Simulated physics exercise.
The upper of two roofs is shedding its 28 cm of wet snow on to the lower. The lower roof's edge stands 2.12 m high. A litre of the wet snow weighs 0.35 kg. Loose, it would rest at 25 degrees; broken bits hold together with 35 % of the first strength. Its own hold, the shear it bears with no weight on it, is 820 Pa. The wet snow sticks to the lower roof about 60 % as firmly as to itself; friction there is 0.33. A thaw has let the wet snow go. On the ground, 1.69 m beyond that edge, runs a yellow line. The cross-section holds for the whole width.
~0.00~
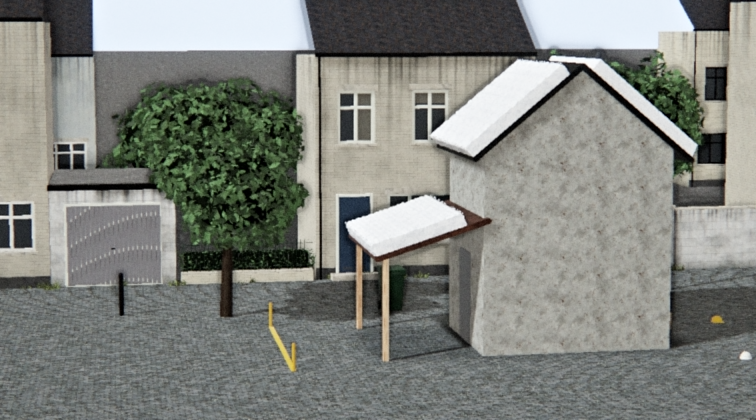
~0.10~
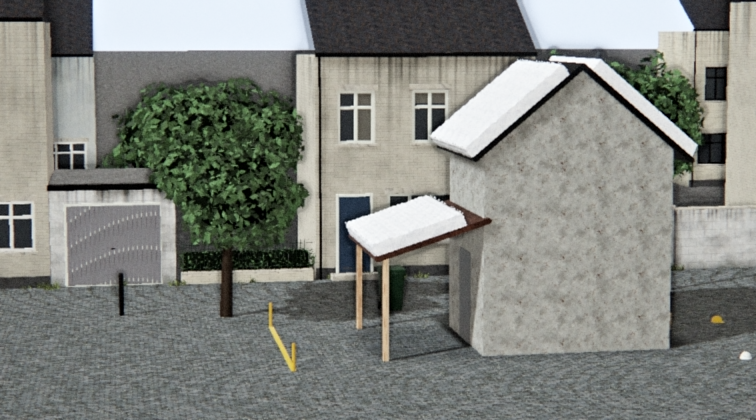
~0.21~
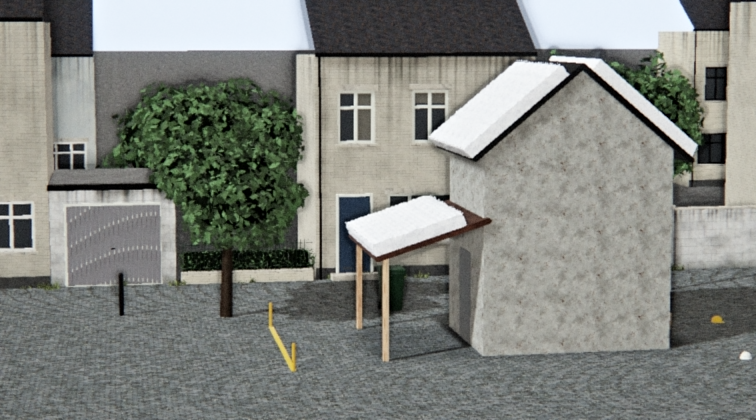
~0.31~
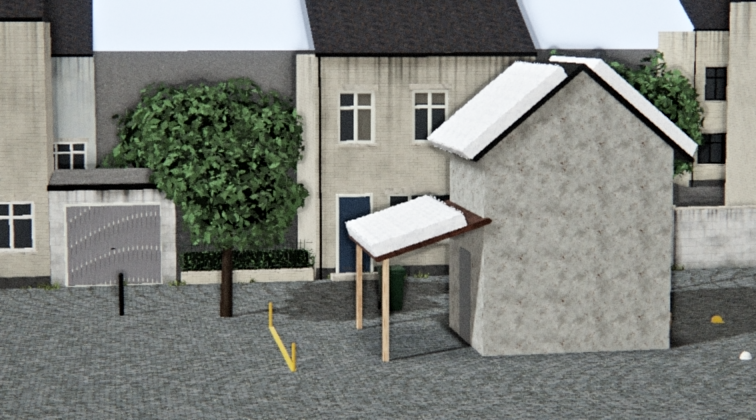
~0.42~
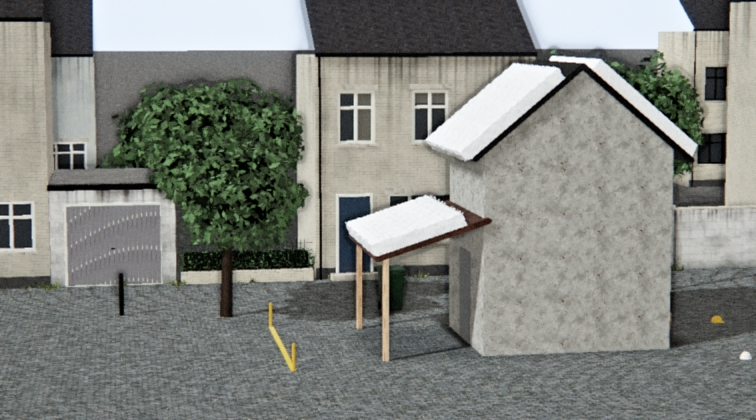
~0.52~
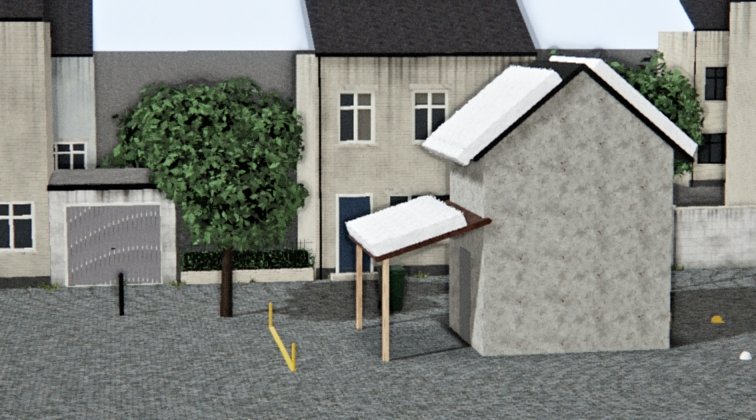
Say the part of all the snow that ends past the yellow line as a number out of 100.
It comes to some 7 %.
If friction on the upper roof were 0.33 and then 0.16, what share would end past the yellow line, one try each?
In turn about 25 %, 35 %.
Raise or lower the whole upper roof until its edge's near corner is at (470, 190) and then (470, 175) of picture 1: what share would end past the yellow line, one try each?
In that order: 0 %, 0 %.
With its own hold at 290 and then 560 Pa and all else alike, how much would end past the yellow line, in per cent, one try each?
In that order: 35 %, 25 %.
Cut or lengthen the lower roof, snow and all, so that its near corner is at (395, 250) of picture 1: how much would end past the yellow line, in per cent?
Then about 14 %.
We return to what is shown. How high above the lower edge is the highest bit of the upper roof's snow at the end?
Some 1.0 m.
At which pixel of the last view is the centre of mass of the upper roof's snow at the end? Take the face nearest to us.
Near (357, 302).
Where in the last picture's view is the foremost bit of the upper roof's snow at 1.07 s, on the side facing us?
Near (428, 223).
After 1.07 s, none is below the lower edge and 0 % is past the line.
After 1.71 s, none is below the lower edge and 0 % is past the line.
After 2.36 s, 5 % is below the lower edge and 0 % is past the line.
After 3.00 s, 44 % is below the lower edge and 3 % is past the line.
After 4.40 s, 52 % is below the lower edge and 7 % is past the line.
